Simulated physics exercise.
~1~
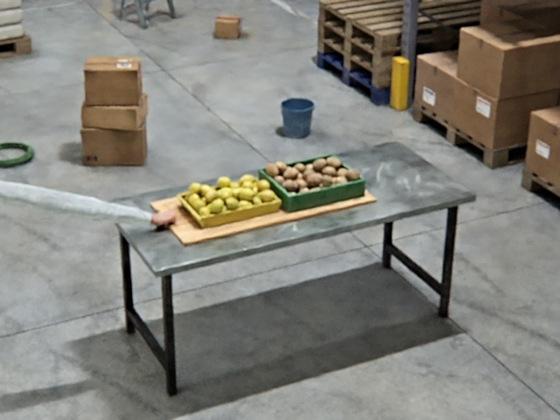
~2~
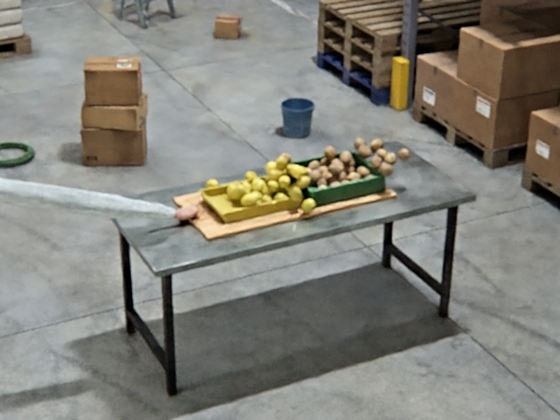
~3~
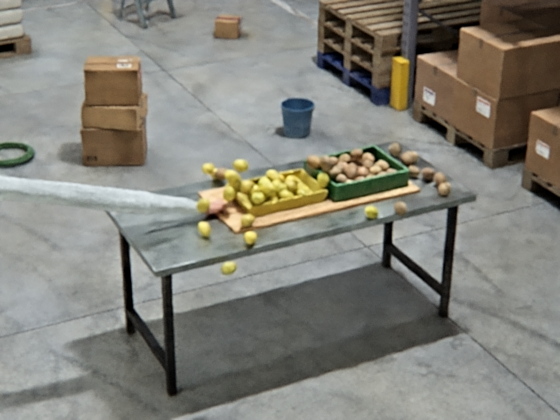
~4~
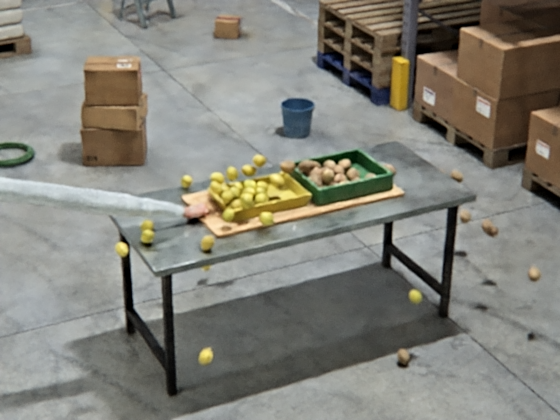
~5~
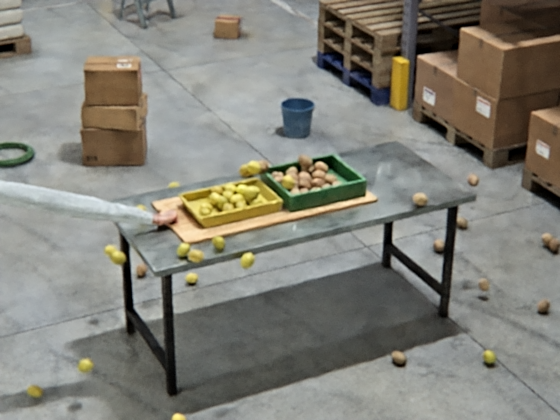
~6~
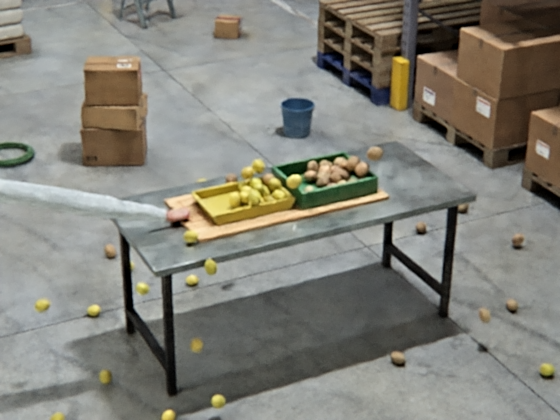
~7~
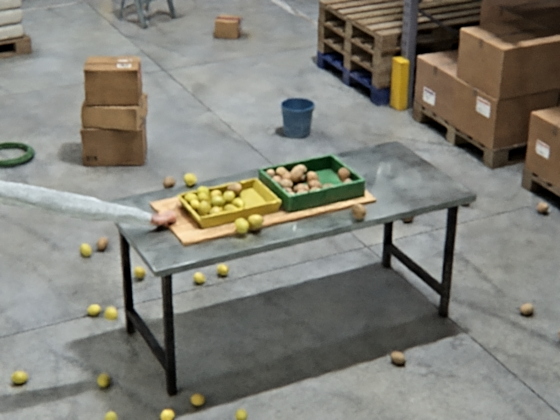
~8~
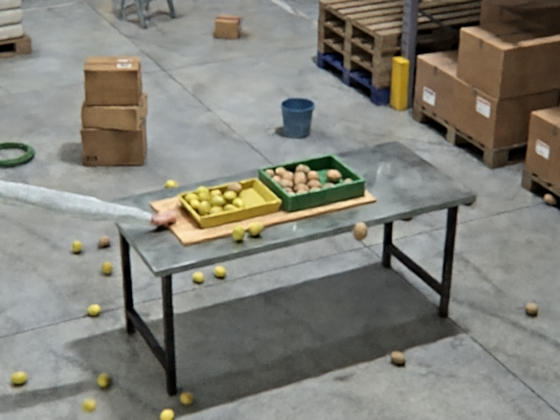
At the start, a yellow crate of round yellow fruit and a green crate of brown potatoes sit on a wooden board on a metal table in a warehouse, with a pale-sleeved arm reaching in from the left. The hand pushes the board to the right, and the loads heap up and spill over the rims. As the board slides back left and out again, yellow pieces drop off the near side and left end while potatoes tumble off the right. More pieces fall as the sliding continues. Finally the board rests back at the left, both crates partly filled, with pieces scattered across the floor.
